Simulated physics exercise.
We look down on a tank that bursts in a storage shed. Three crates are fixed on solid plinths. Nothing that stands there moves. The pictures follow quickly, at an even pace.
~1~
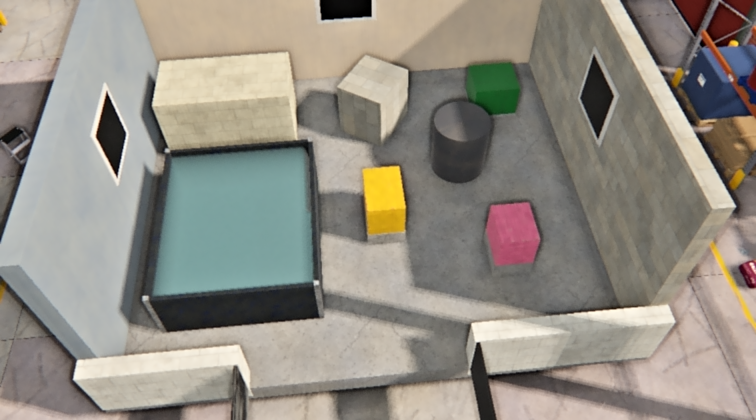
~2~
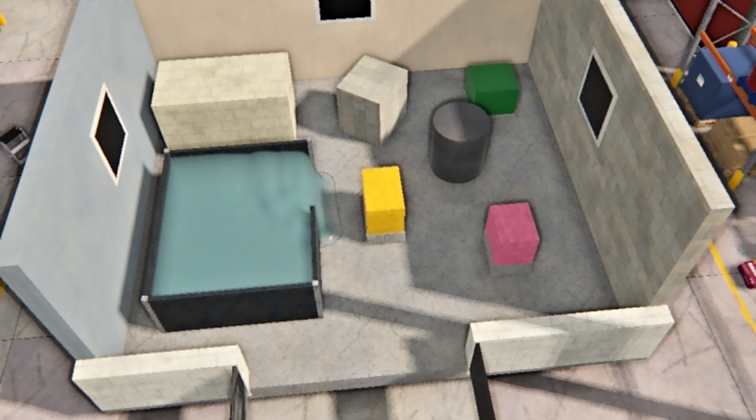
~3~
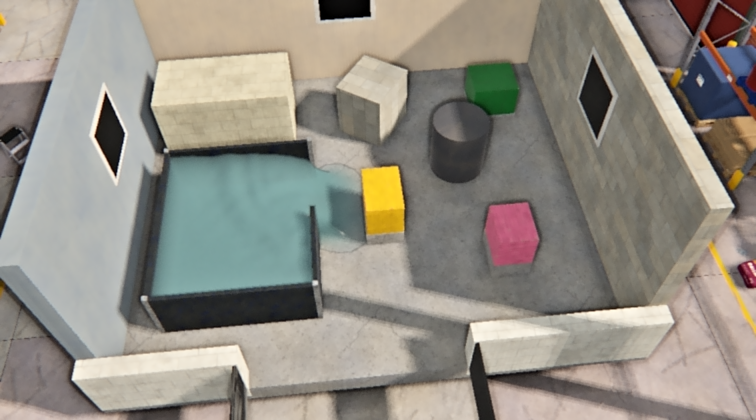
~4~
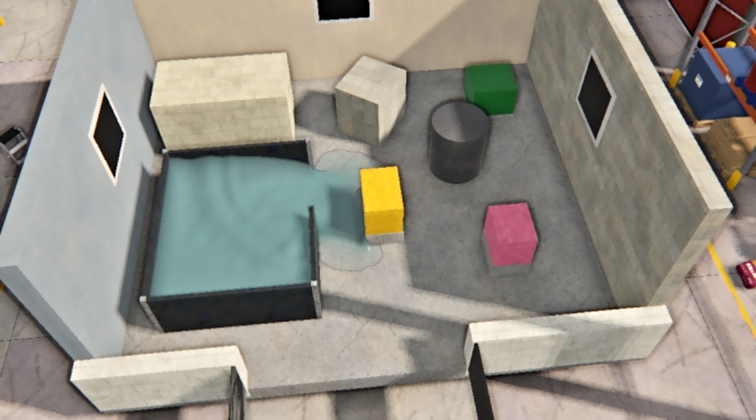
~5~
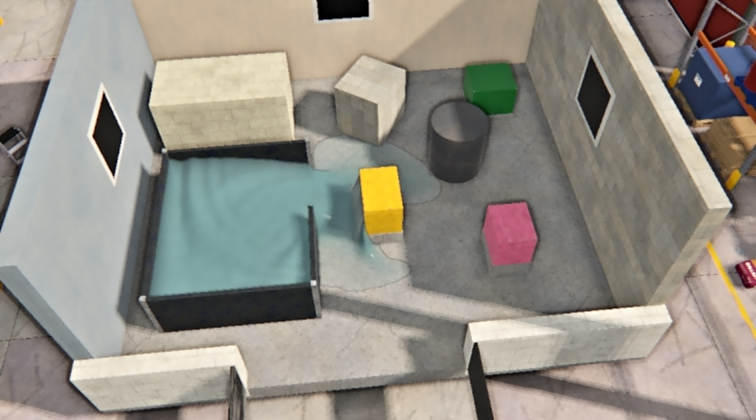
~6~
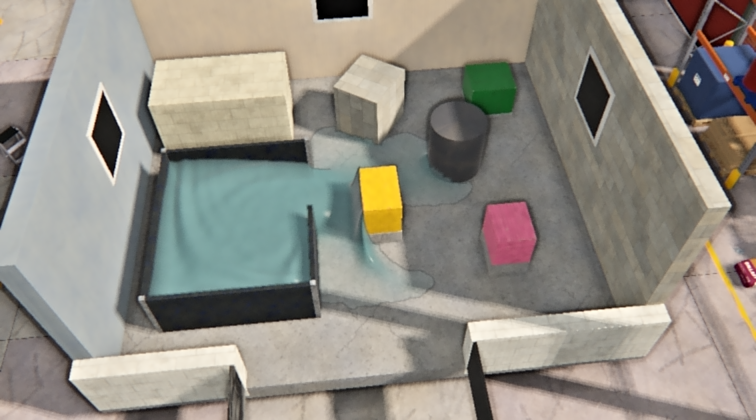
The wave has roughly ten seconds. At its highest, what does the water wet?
One by one: The pink crate escapes dry; the yellow crate is wetted; the green crate is wetted.
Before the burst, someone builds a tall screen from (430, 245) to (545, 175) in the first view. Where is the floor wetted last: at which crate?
I say the crate marked pink.
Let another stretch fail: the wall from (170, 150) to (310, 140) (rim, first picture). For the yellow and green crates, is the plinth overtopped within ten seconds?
Then: Yellow is safe, green takes water.
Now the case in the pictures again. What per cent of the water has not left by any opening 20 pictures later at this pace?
I make it 90 per cent.
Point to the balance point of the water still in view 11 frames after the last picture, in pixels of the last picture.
Roughly at (306, 216).
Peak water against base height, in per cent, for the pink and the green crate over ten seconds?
In turn 80 and 360 per cent.
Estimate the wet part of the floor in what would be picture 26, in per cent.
Close to 75 %.
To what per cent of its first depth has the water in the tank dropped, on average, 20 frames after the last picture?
Close to 42 %.
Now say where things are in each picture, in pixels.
The first picture shows the tank at (237, 216) is whole and still.
In the second picture, water pours out at (313, 199) and has run to (326, 177).
In the third picture, water pours out at (313, 199) and has run to (365, 234).
In the fourth picture, the front is at a hidden place, out from the gap at (312, 201).
In the fifth picture, water pours out at (311, 201) and has run to (434, 182).
In the sixth picture, water pours out at (310, 199) and has run to (465, 185).
A moment on, water covers 35 % of the floor; the pink crate water round its plinth, the yellow crate water round its plinth, the green crate water round its plinth.
Next, water covers 55 % of the floor; the pink crate water round its plinth, the yellow crate water round its plinth, the green crate water round its plinth.
Then, water covers 75 % of the floor; the pink crate water round its plinth, the yellow crate water round its plinth, the green crate water round its plinth.
Later, water covers 90 % of the floor; the pink crate water round its plinth, the yellow crate water round its plinth, the green crate water round its plinth.
In the end, water covers 100 % of the floor; the pink crate stayed above the water, the yellow crate was topped, the green crate was topped.
